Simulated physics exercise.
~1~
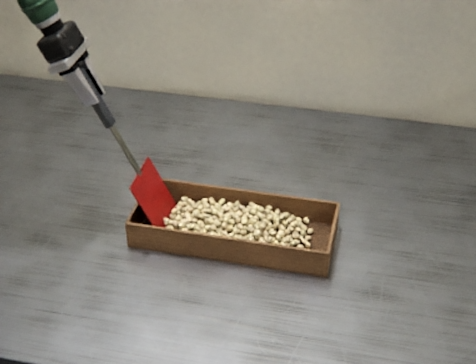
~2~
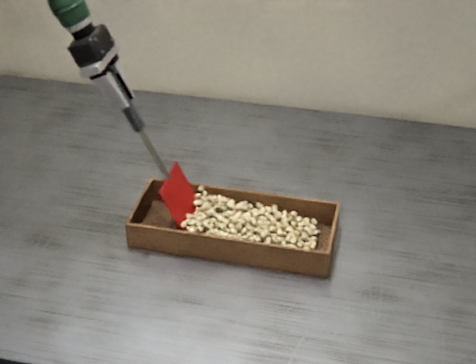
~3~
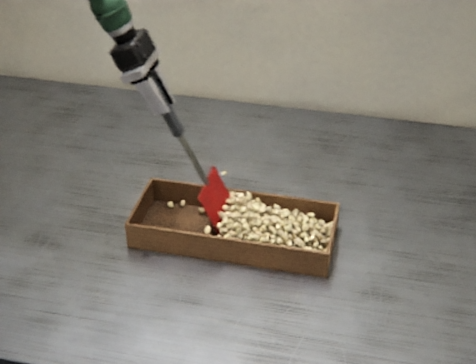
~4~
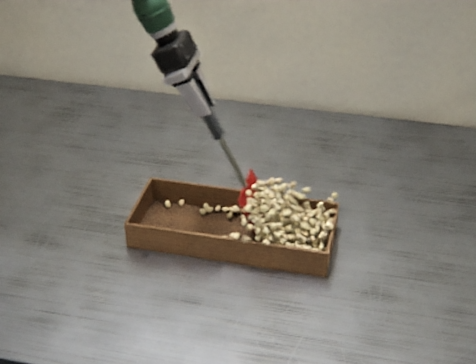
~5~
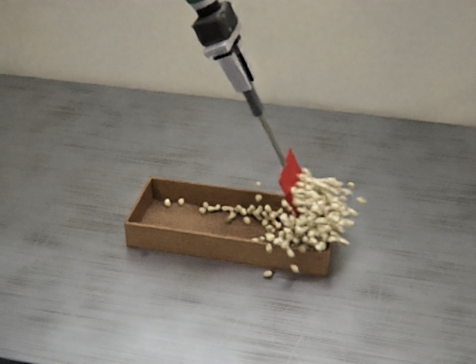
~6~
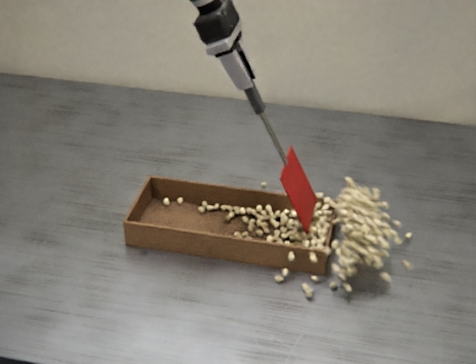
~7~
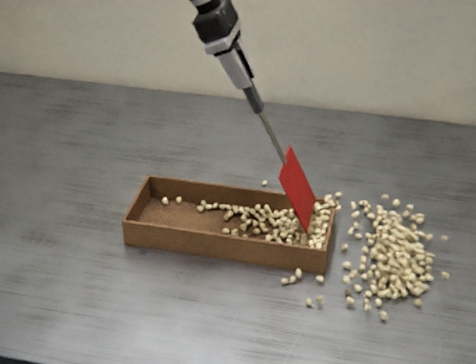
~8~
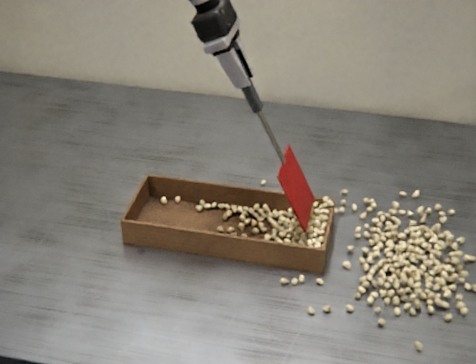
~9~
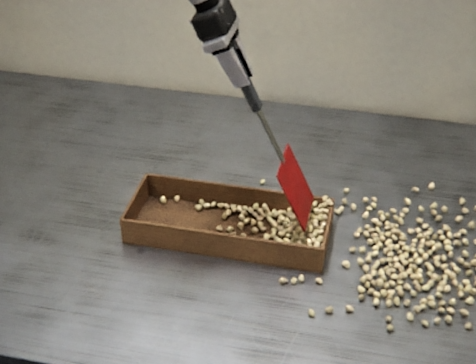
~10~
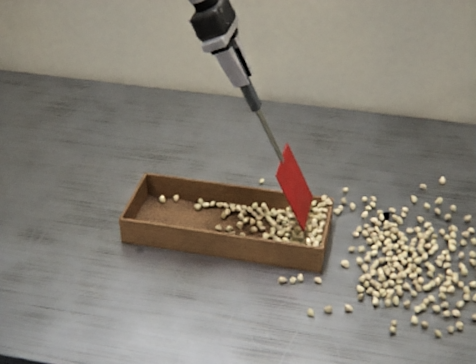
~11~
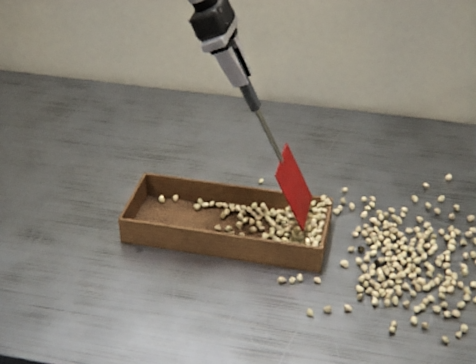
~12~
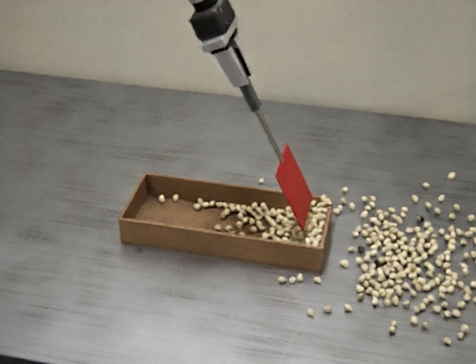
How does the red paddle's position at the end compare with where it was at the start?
At the start the paddle is near the left end of the tin, and at the end it is near the right end.
On a grey table, a robot arm pushes a red paddle rightward through pale beans in a shallow brown tin, heaping them up until many spill over the right end. The paddle stops there, with beans scattered across the table and the rest still in the tin.
